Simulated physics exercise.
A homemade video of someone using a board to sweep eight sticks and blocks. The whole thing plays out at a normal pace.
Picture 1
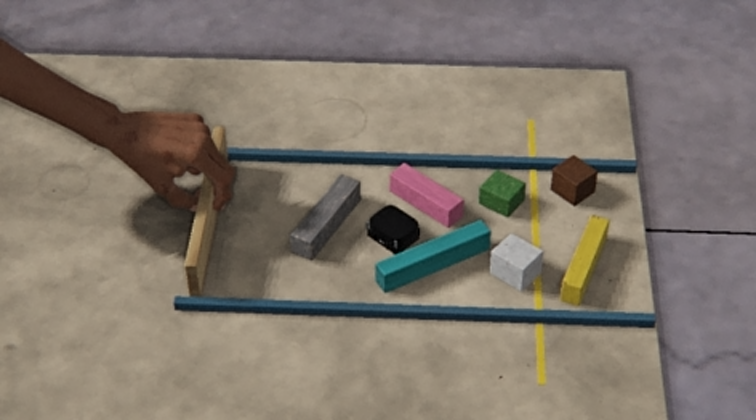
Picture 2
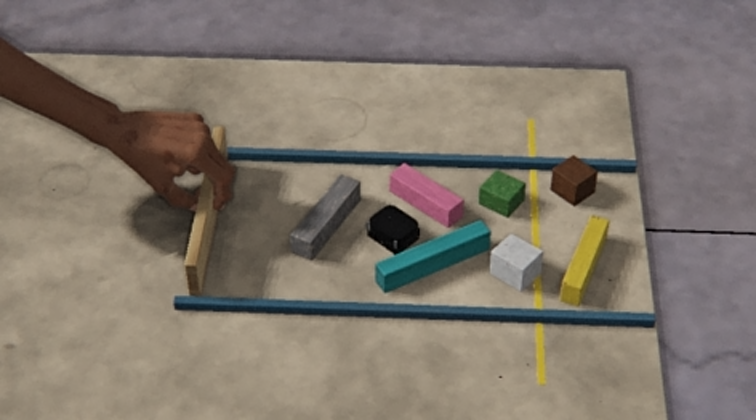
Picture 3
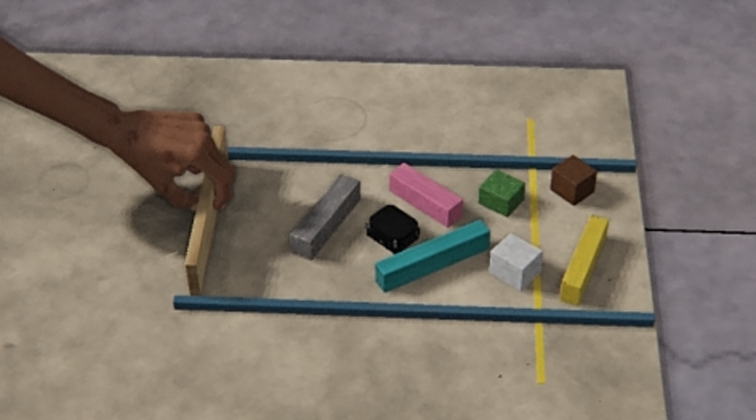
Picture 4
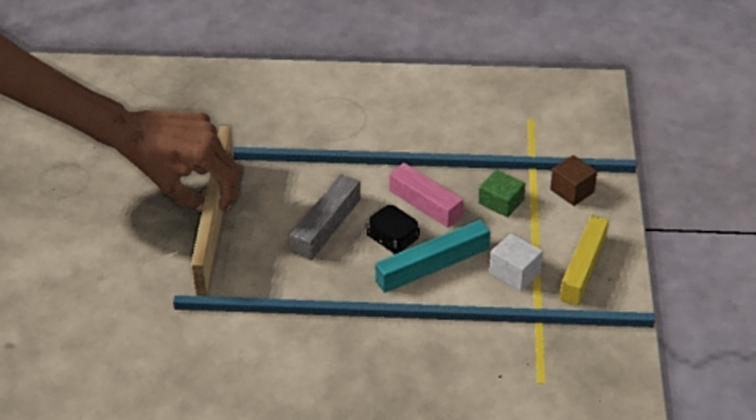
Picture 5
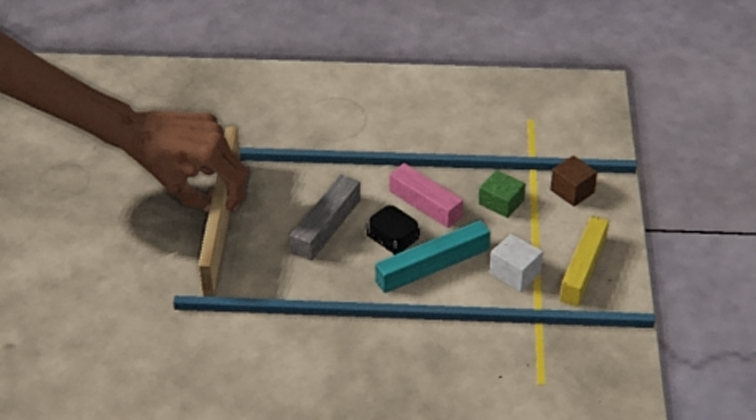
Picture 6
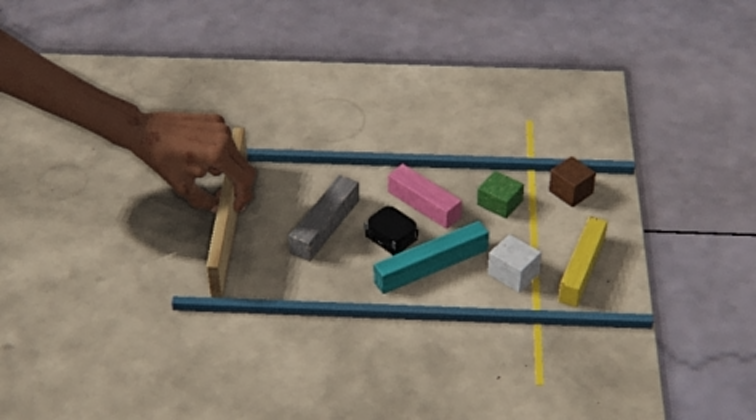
A hand held a wooden board upright between two blue rails and slid it slightly to the right, while the eight colorful sticks and blocks scattered ahead of it stayed put.
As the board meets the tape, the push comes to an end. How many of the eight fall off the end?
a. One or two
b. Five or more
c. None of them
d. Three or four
(c) None of them.
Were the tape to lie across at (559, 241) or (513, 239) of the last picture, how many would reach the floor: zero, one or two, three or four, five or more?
First tape: Either one or two; second: None.
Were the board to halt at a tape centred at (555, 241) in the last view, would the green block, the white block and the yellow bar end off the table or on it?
OK, so the green block stays where it is, the white block stays where it is, and the yellow bar? It comes off.
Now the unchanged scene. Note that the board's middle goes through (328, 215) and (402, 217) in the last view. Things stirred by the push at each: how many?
The first number is 1, the next one 4.
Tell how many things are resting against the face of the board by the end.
3 end up touching it.
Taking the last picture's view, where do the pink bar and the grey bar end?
The pink bar stops around (568, 189); the grey bar around (546, 225).
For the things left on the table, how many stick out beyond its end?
The total comes out at 2.
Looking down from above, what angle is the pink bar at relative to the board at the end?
Some 45 degrees.
A little later, none off yet; yellow bar at rest near (583, 261); brown block at rest near (572, 182); white block at rest near (515, 263).
Next, none off yet; yellow bar at rest near (583, 261); brown block at rest near (572, 182); white block moving near (523, 267).
When it is over, the number that fall off is zero.
